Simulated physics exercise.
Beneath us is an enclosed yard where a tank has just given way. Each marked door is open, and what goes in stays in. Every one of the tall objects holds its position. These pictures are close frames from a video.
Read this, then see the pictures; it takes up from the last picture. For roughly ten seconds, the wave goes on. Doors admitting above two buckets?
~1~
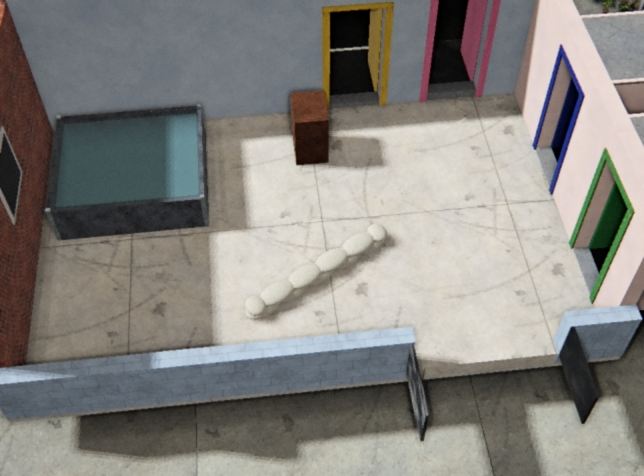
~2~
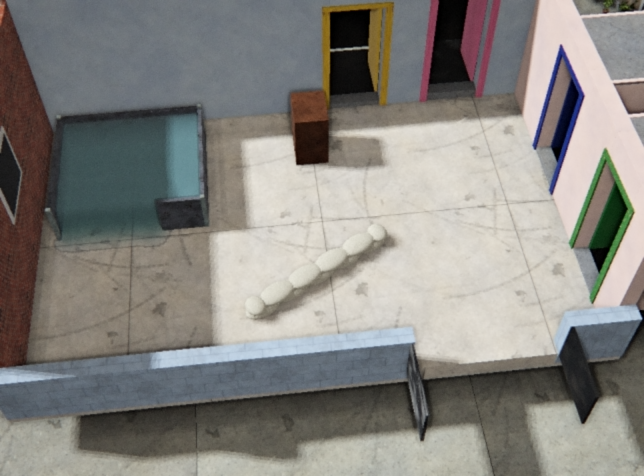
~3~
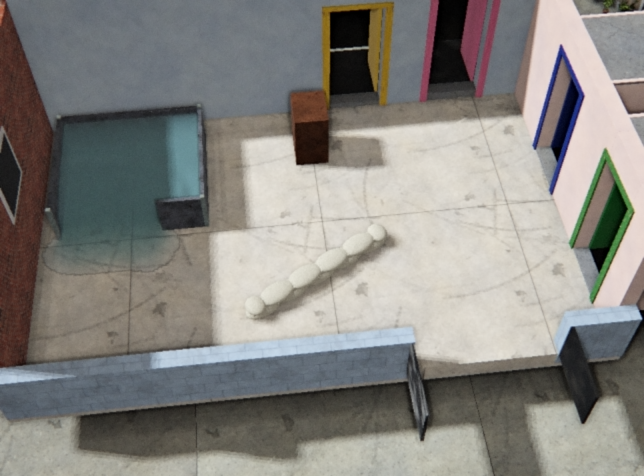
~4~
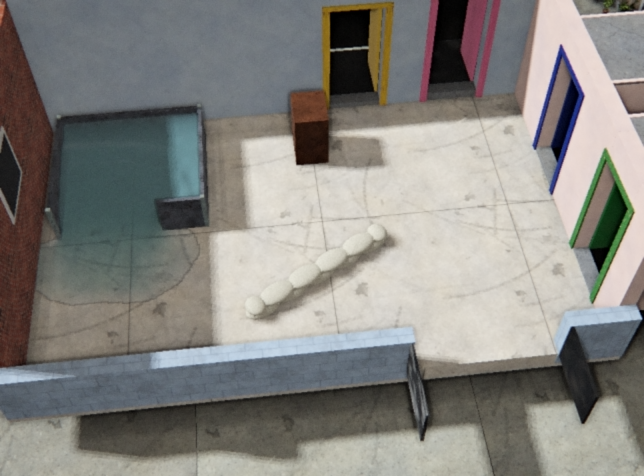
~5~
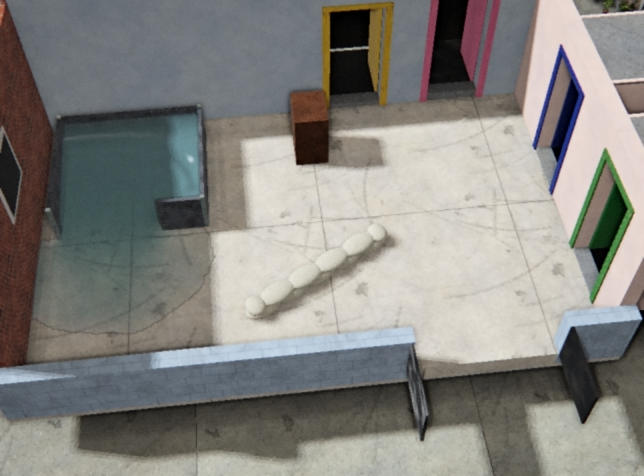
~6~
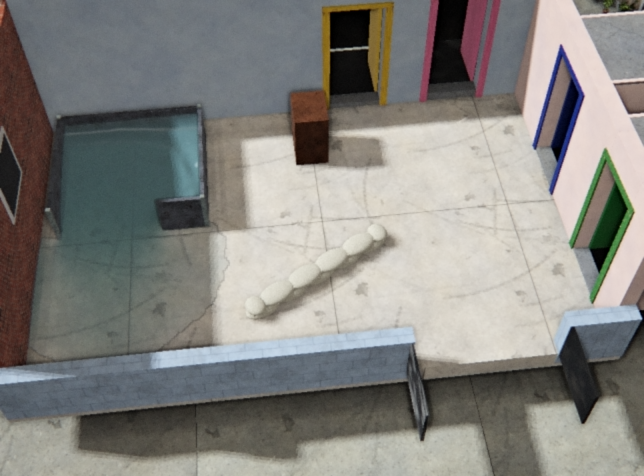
Outcome: The green door goes over two buckets, the pink door does not go over two buckets, the yellow door does not go over two buckets, the blue door does not go over two buckets.
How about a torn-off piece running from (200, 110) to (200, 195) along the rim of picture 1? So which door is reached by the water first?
It's the door marked yellow that comes first.
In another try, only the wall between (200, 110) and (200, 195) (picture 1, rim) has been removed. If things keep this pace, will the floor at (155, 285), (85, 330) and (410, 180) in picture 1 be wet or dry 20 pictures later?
Taking the points in order: Unwetted, unwetted and swamped.
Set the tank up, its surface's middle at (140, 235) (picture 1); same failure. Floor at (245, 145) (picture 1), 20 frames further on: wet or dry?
That spot is not reached.
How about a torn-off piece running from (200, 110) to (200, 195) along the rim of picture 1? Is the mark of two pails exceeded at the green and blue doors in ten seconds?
The green door tops the limit and the blue door tops the limit.
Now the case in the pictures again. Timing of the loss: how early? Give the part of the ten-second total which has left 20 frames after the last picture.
Roughly 0 per cent.
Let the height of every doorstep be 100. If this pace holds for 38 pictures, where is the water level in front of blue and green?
I'd say around 90 and 350 in a hundred.
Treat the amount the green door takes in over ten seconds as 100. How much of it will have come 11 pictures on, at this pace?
My estimate is close to 0 per cent.
A moment on, water covers 20 % of the floor; the green door not reached, the pink door not reached, the yellow door not reached, the blue door not reached.
Next, water covers 20 % of the floor; the green door not reached, the pink door not reached, the yellow door not reached, the blue door not reached.
Then, water covers 40 % of the floor; the green door not reached, the pink door not reached, the yellow door not reached, the blue door not reached.
Later, water covers 90 % of the floor; the green door over two buckets in, the pink door not reached, the yellow door wet at the sill, nothing in, the blue door wet at the sill, nothing in.
In the end, water covers 95 % of the floor; the green door far over two buckets in, the pink door wet at the sill, nothing in, the yellow door wet at the sill, nothing in, the blue door wet at the sill, nothing in.
